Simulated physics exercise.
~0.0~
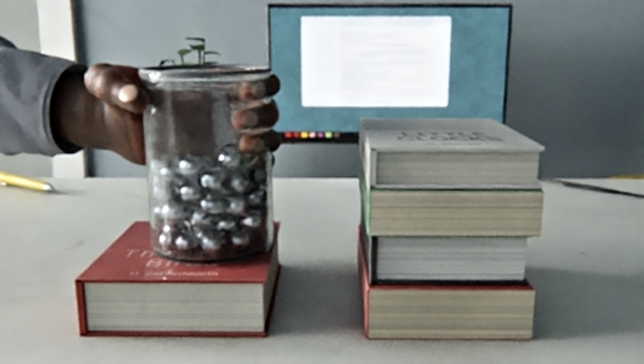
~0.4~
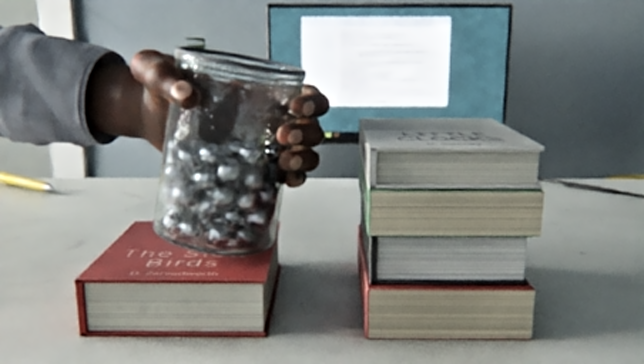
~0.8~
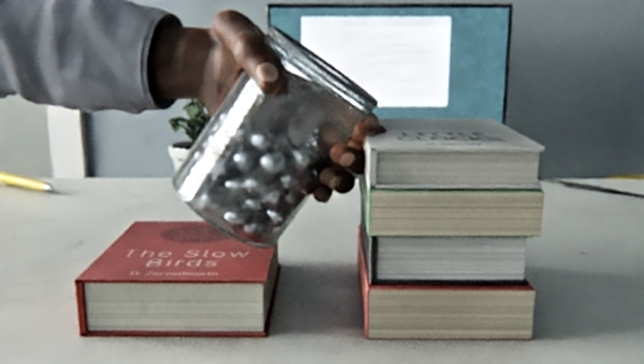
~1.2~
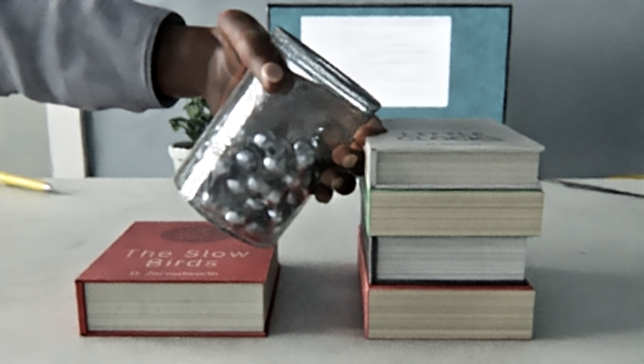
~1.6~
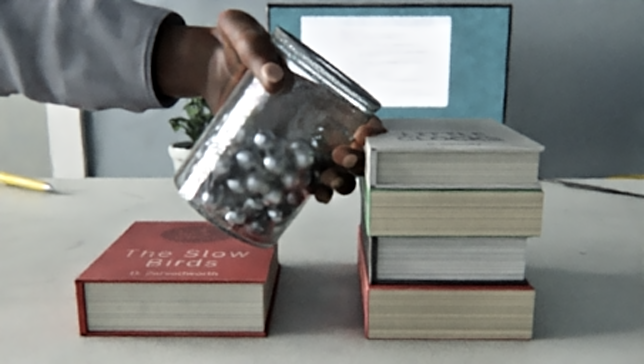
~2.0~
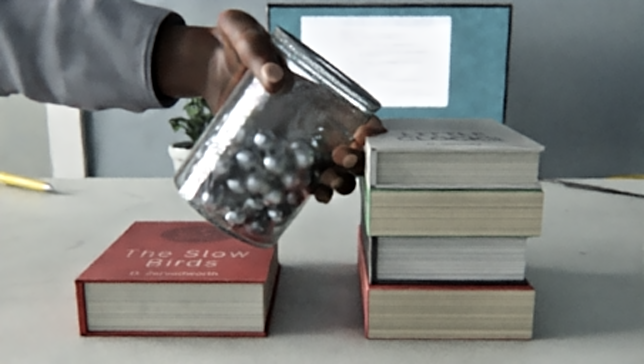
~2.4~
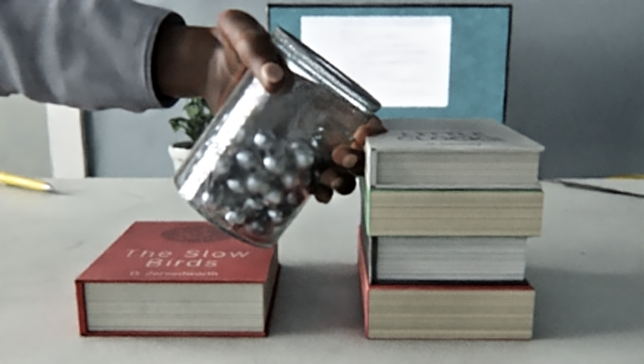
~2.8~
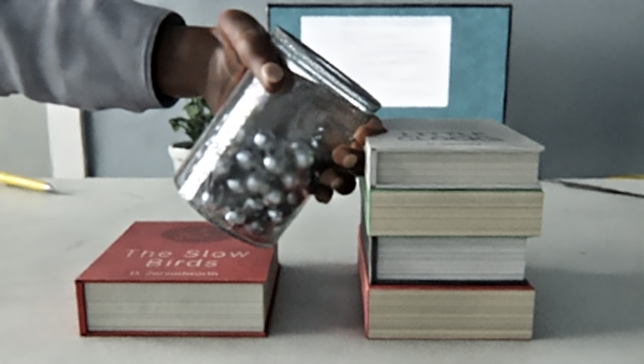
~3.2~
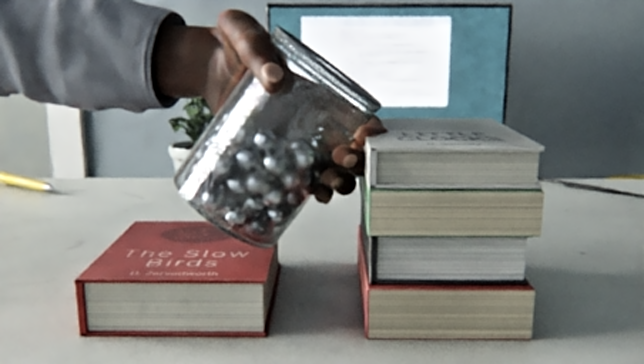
The clip opens on a clear glass jar of shiny silvery balls standing upright on a red book, held by a hand in a grey sleeve. To the right is a stack of four books, with a monitor behind. The hand lifts the jar up and to the right, beginning to tip it and uncovering the book's title, The Slow Birds. It tilts further rightward until its rim end rests against the top of the stack, a small potted plant now visible behind. There the jar stays, leaning and still held, with all the balls inside.
